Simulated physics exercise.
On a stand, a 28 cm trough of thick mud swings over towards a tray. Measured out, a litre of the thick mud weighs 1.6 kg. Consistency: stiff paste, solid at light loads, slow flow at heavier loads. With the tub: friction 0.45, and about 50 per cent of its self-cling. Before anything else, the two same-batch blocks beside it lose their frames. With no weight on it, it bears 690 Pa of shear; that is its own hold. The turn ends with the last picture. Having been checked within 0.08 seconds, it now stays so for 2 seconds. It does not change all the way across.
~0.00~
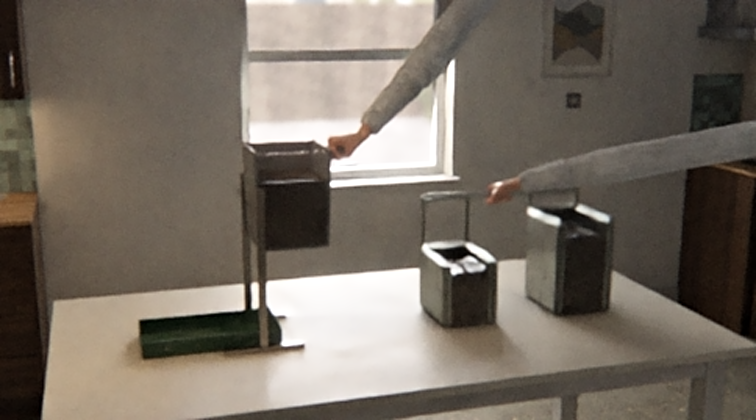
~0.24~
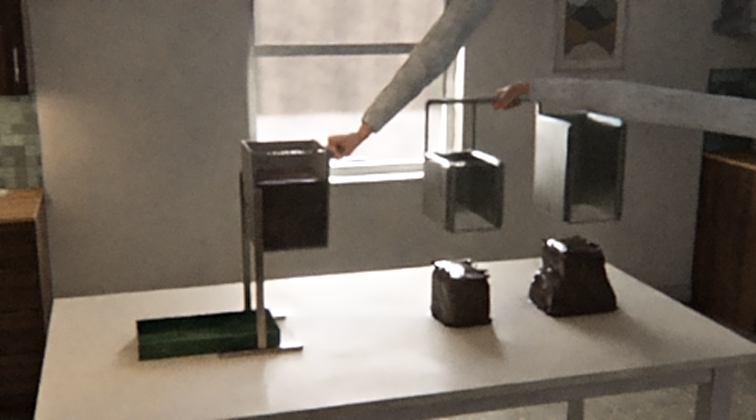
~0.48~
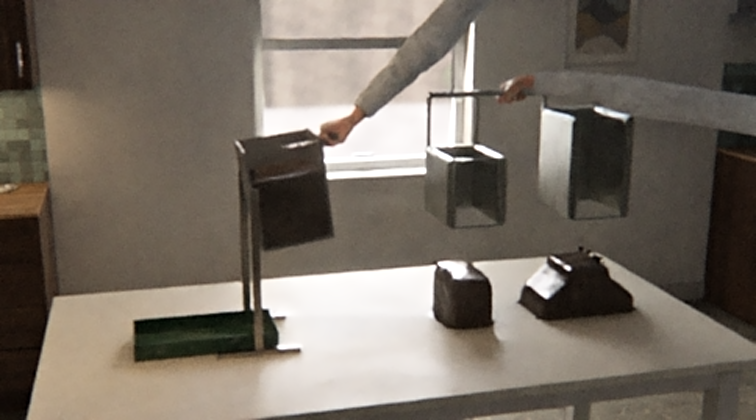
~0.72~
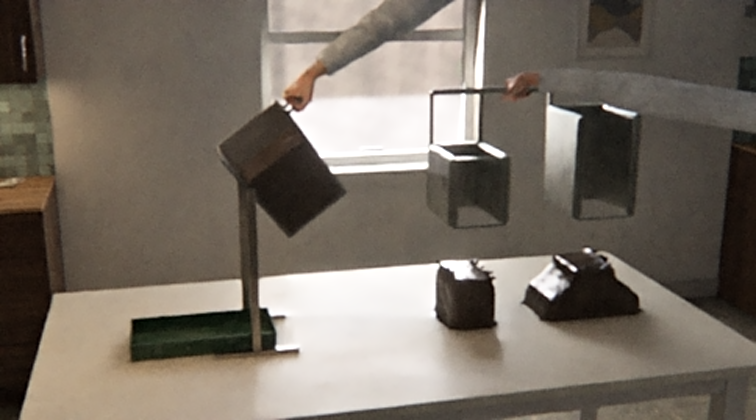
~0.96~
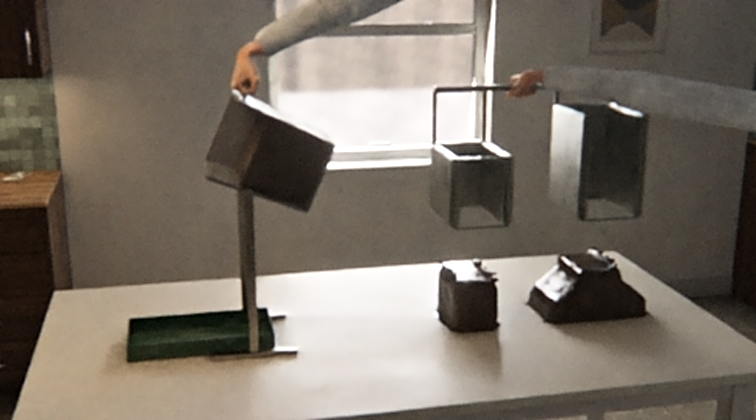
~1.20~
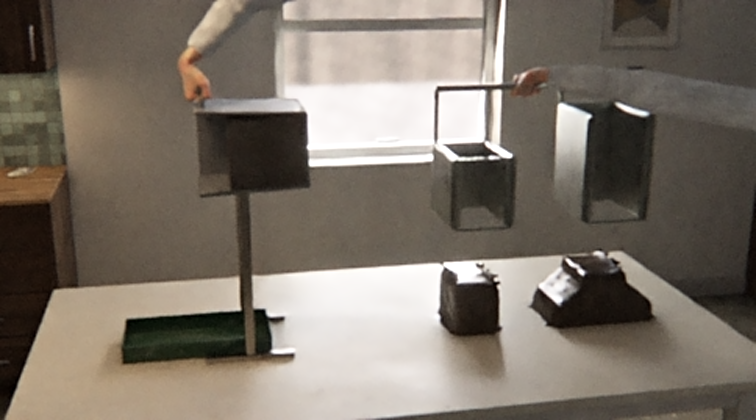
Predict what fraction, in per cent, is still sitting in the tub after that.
Near 100 % is still in the tub.
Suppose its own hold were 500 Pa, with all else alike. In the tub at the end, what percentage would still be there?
70 %.
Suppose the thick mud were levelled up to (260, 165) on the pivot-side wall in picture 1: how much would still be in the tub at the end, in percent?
Then roughly 75 %.
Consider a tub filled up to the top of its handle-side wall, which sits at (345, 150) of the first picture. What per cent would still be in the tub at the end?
In that case close to 60 %.
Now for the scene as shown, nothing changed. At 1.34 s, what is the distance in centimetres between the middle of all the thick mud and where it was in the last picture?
It has gone close to 2 cm.
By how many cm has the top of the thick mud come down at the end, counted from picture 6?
3 cm or so.
After 1.34 s, the tub is at 90 degrees and holds 100 %.
After 1.51 s, the tub is at 90 degrees and holds 100 %.
After 1.68 s, the tub is at 90 degrees and holds 100 %.
After 1.85 s, the tub is at 90 degrees and holds 100 %.
After 3.20 s, the tub is at 90 degrees and holds 100 %.
